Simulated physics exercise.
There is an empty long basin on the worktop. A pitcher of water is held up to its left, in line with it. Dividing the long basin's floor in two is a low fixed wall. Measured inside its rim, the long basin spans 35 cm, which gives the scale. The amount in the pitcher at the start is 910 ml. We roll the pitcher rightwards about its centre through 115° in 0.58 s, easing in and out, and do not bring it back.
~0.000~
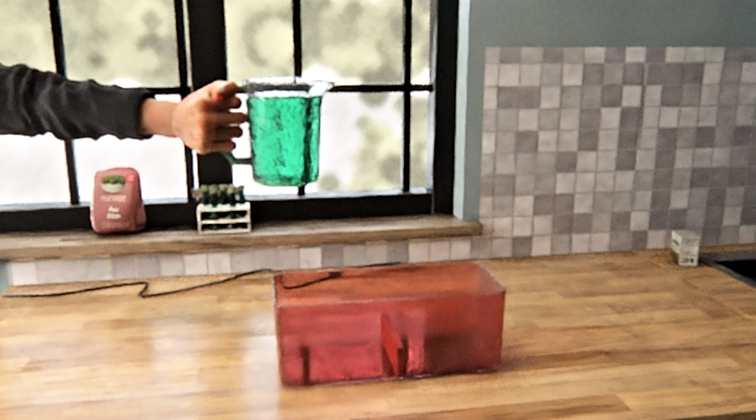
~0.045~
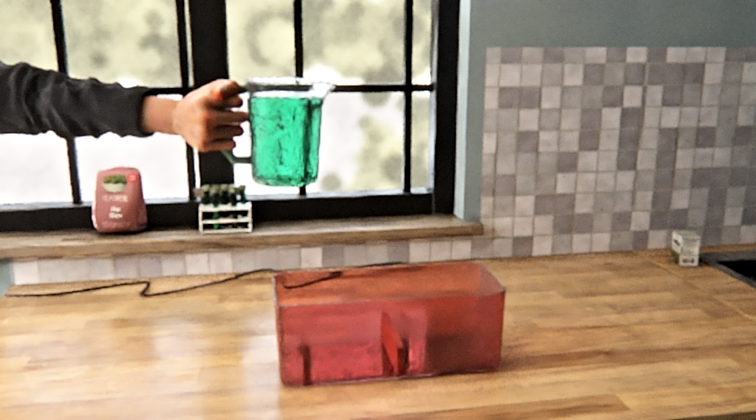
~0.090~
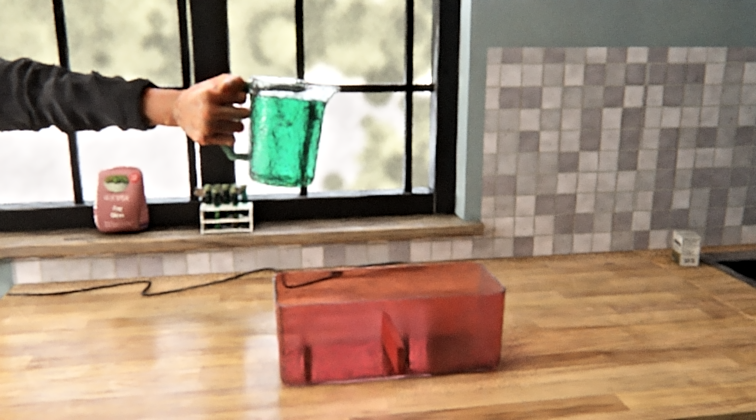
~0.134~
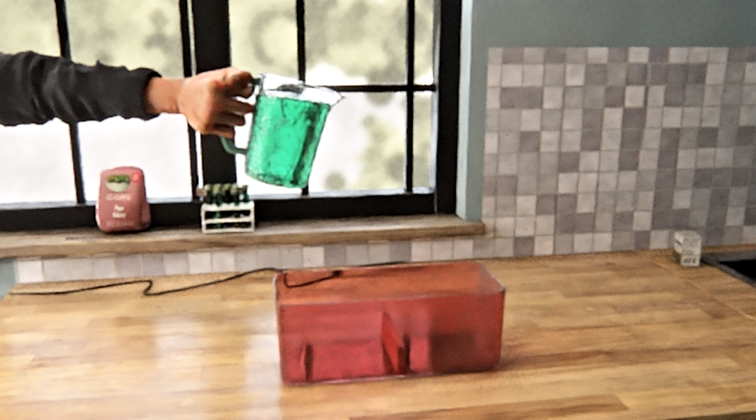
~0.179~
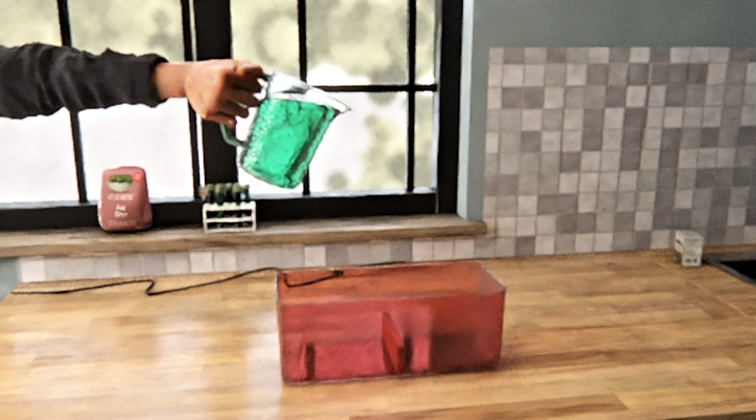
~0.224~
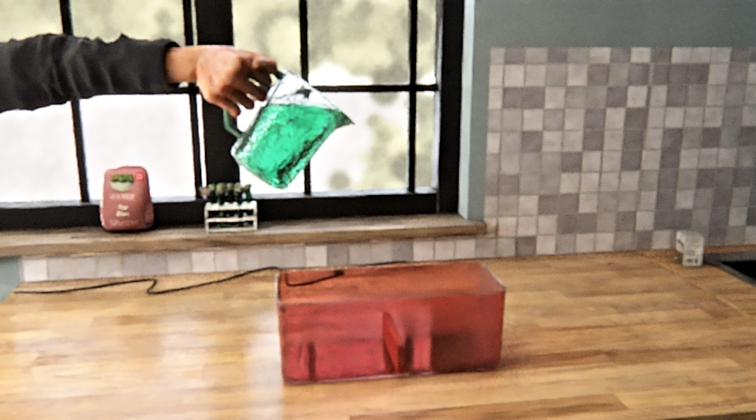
A hand tilts a clear pitcher of green liquid rightwards above an empty red basin.
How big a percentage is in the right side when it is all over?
Roughly 48 per cent is in the right side.
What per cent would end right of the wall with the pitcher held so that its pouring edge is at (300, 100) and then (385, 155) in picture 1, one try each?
10 in a hundred, followed by 90 in a hundred.
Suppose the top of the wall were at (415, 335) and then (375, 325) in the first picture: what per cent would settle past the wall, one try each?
Roughly 15 per cent, then 85 per cent.
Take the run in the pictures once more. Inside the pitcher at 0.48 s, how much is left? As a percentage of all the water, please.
Portion remaining: Approx. 52 per cent.
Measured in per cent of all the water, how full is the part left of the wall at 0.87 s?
I'd say near 42 percent.
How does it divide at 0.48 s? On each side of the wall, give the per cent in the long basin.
I'd say about 0 left and about 8 right.
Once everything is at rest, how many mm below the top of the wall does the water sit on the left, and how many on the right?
Left 28 mm, right 26 mm.
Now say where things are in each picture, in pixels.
It leans 0°; its right rim is at (336, 81); the water meets the walls at (247, 96) and (321, 95); the long basin's rim runs from (274, 291) to (493, 277); the wall's top is at (392, 331), in the first picture.
It leans 2°; its right rim is at (337, 83); the water meets the walls at (248, 95) and (322, 96), in the second picture.
It leans 7°; its right rim is at (342, 88); the water meets the walls at (252, 94) and (325, 99), in the third picture.
It leans 15°; its right rim is at (347, 97); the water meets the walls at (257, 98) and (330, 101), in the fourth picture.
It leans 25°; its right rim is at (353, 109); the water meets the walls at (255, 113) and (340, 106), in the fifth picture.
It leans 37°; its right rim is at (356, 124); the water meets the walls at (249, 125) and (350, 114), in the sixth picture.
After 0.48 s the tilt is 107° and 53 per cent is still to pour, 0 is left of the wall and 8 right of it.
After 0.67 s the tilt is 115° and 10 per cent is still to pour, 28 is left of the wall and 32 right of it.
After 0.87 s the tilt is 115° and 0 per cent is still to pour, 43 is left of the wall and 47 right of it.
After 1.08 s the tilt is 115° and 0 per cent is still to pour, 47 is left of the wall and 48 right of it.
In the end 47 per cent lies left of the wall, 48 right of it and 6 outside.
